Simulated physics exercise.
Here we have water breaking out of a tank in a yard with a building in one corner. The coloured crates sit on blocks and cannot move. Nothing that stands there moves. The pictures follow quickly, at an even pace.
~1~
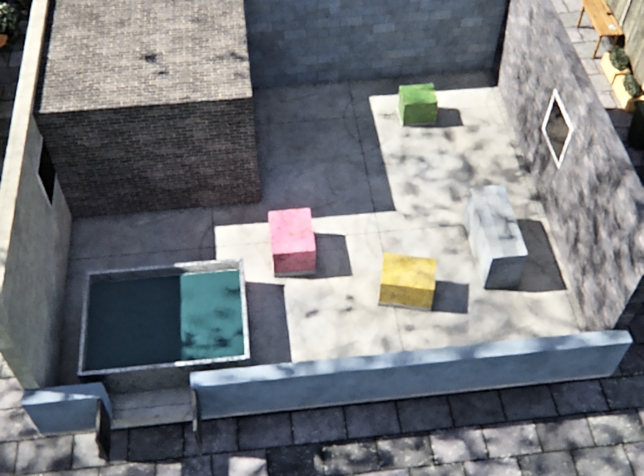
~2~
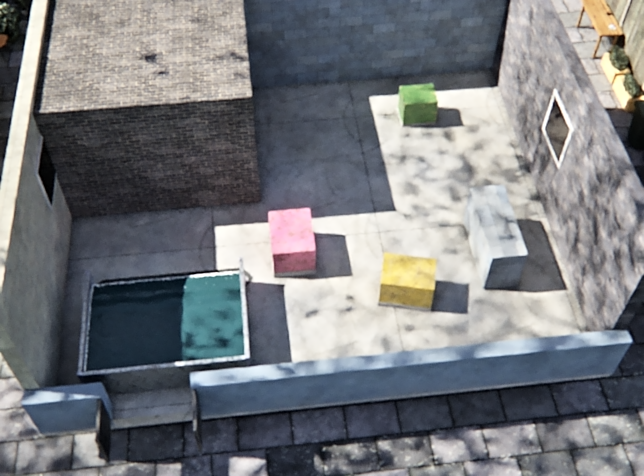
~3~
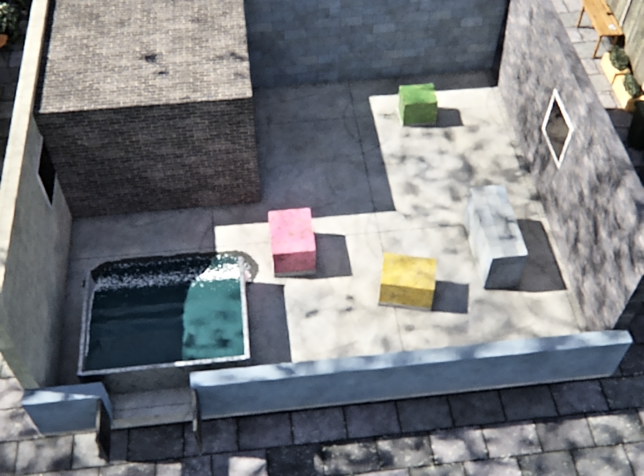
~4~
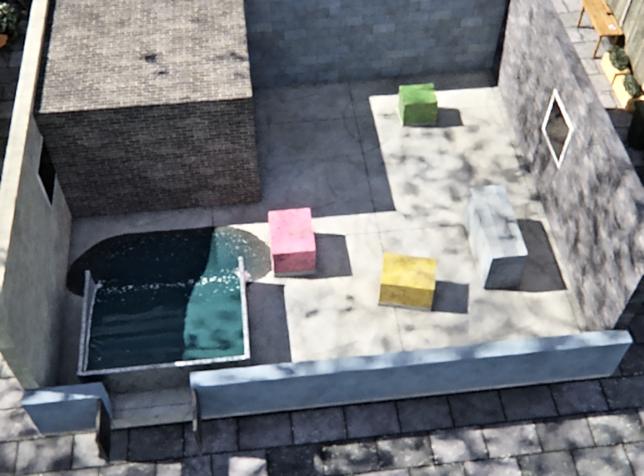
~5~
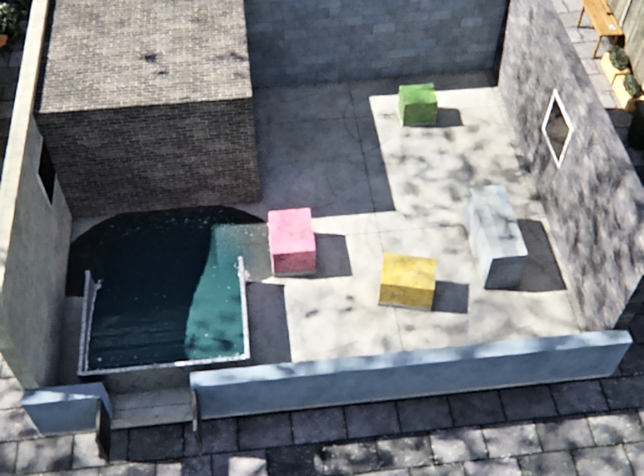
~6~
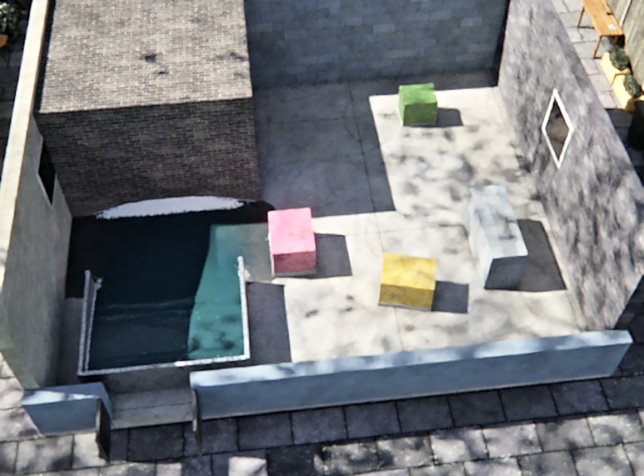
In a walled yard, water pours from the far side of an open tank and spreads across the paving towards the corner building.
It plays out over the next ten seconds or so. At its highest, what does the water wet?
In the end: The green crate gets wet; the yellow crate stays dry; the pink crate gets wet.
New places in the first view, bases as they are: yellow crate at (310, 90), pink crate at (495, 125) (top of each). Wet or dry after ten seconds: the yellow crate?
In short: The yellow crate stays dry.
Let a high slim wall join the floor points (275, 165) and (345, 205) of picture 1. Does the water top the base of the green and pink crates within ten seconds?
Then: The green crate remains dry; the pink crate is soaked.
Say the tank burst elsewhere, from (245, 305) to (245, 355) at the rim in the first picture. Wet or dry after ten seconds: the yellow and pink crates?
One by one: Yellow gets wet; pink is safe.
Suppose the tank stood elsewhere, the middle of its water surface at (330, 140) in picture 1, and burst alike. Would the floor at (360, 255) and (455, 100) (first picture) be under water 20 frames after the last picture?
One after the other: No water, under water.
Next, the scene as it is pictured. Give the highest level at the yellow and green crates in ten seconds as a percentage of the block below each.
About 60 and 140 per cent.
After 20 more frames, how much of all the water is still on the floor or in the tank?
About 100 per cent.
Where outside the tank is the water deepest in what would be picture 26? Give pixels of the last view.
Close to (79, 398).
A moment on, water covers 15 % of the floor; the green crate not reached, the yellow crate not reached, the pink crate water round its plinth.
Next, water covers 30 % of the floor; the green crate not reached, the yellow crate not reached, the pink crate water round its plinth.
Then, water covers 55 % of the floor; the green crate water round its plinth, the yellow crate water round its plinth, the pink crate water round its plinth.
Later, water covers 80 % of the floor; the green crate water round its plinth, the yellow crate water round its plinth, the pink crate water round its plinth.
In the end, water covers 95 % of the floor; the green crate was topped, the yellow crate stayed above the water, the pink crate was topped.
